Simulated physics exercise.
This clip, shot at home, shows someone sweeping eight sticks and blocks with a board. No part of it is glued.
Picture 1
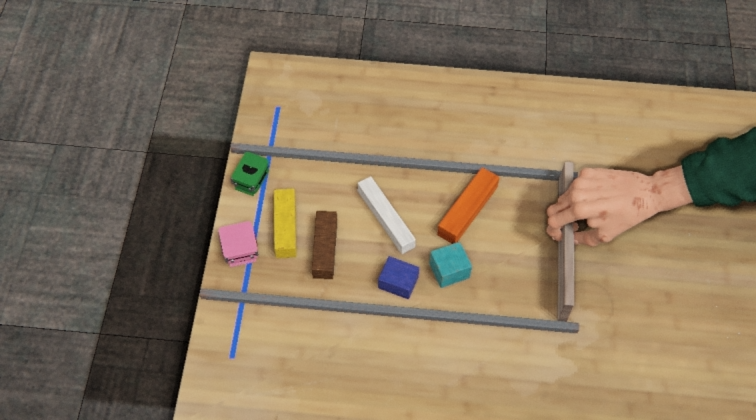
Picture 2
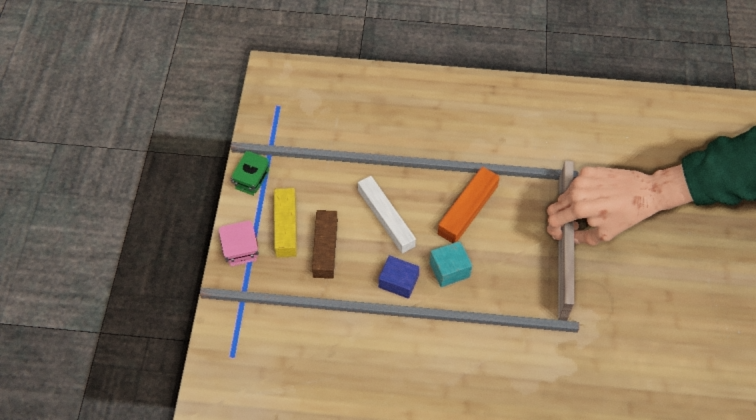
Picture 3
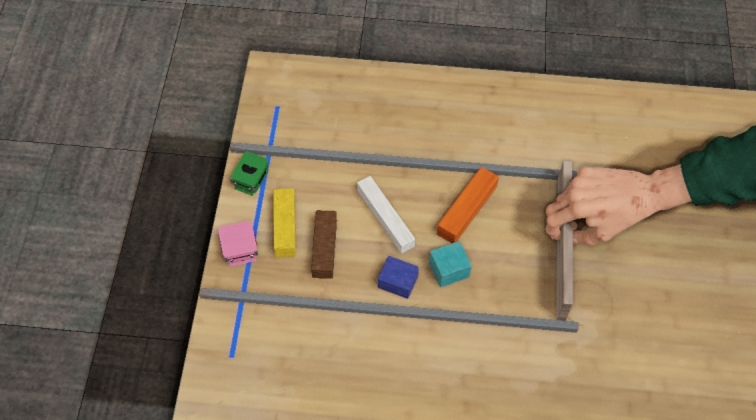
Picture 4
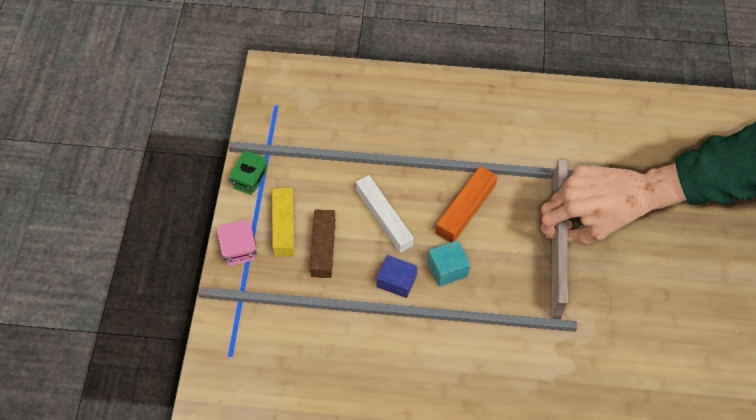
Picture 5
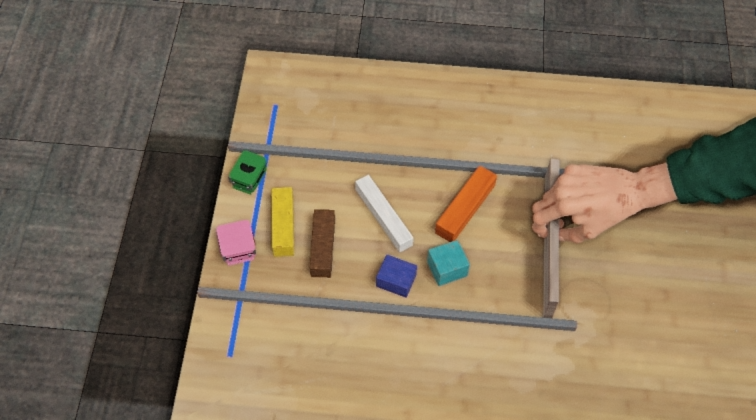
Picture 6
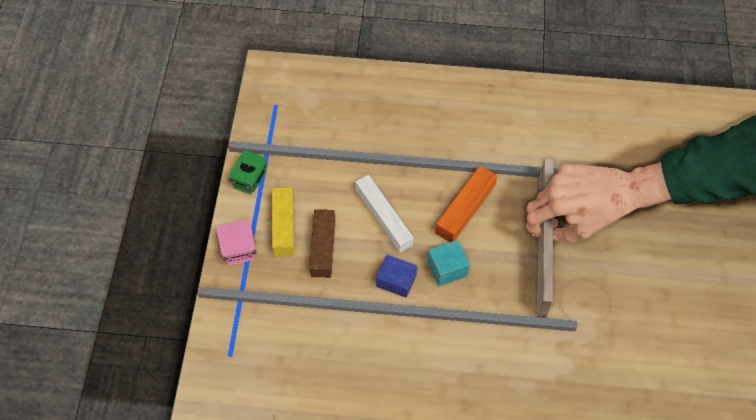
Hand sliding a board slightly left between two rails on a wooden table, with eight colourful blocks and sticks staying still.
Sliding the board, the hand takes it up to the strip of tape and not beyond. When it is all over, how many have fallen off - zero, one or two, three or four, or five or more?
Fallen: Three or four.
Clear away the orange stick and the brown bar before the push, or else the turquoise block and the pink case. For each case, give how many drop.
First 1, then 3.
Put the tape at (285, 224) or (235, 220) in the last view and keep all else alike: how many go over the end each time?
Respectively 1 and 5.
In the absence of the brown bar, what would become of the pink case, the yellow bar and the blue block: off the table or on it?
I'd say the pink case ends up down, the yellow bar ends up down, and the blue block stays where it is.
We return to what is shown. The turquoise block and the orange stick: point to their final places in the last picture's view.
The turquoise block finishes at (234, 238); the orange stick finishes at (249, 186).
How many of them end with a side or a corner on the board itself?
The number is 3.
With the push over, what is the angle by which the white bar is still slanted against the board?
It works out to near 0°.
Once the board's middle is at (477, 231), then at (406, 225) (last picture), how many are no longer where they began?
So 1, and at the other place 4.
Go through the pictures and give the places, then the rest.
The first picture shows green case (251, 175); pink case (239, 244); yellow bar (285, 223); board (566, 240); tape (257, 223).
The second picture shows pink case (239, 244); board (566, 239).
The third picture shows yellow bar (285, 223); turquoise block (450, 264).
The fourth picture shows green case (249, 173); brown bar (323, 243).
The fifth picture shows pink case (237, 243); orange stick (466, 204).
The sixth picture shows green case (249, 173); pink case (237, 243); yellow bar (283, 222); board (545, 237); tape (255, 221).
Soon after, none off yet; green case at rest near (249, 173); pink case at rest near (237, 243); yellow bar at rest near (283, 222).
Then, none off yet; green case at rest near (249, 173); pink case at rest near (237, 243); yellow bar moving near (279, 221).
By the end, the number that fall off is three or four; fallen, brown bar, yellow bar, pink case and green case.
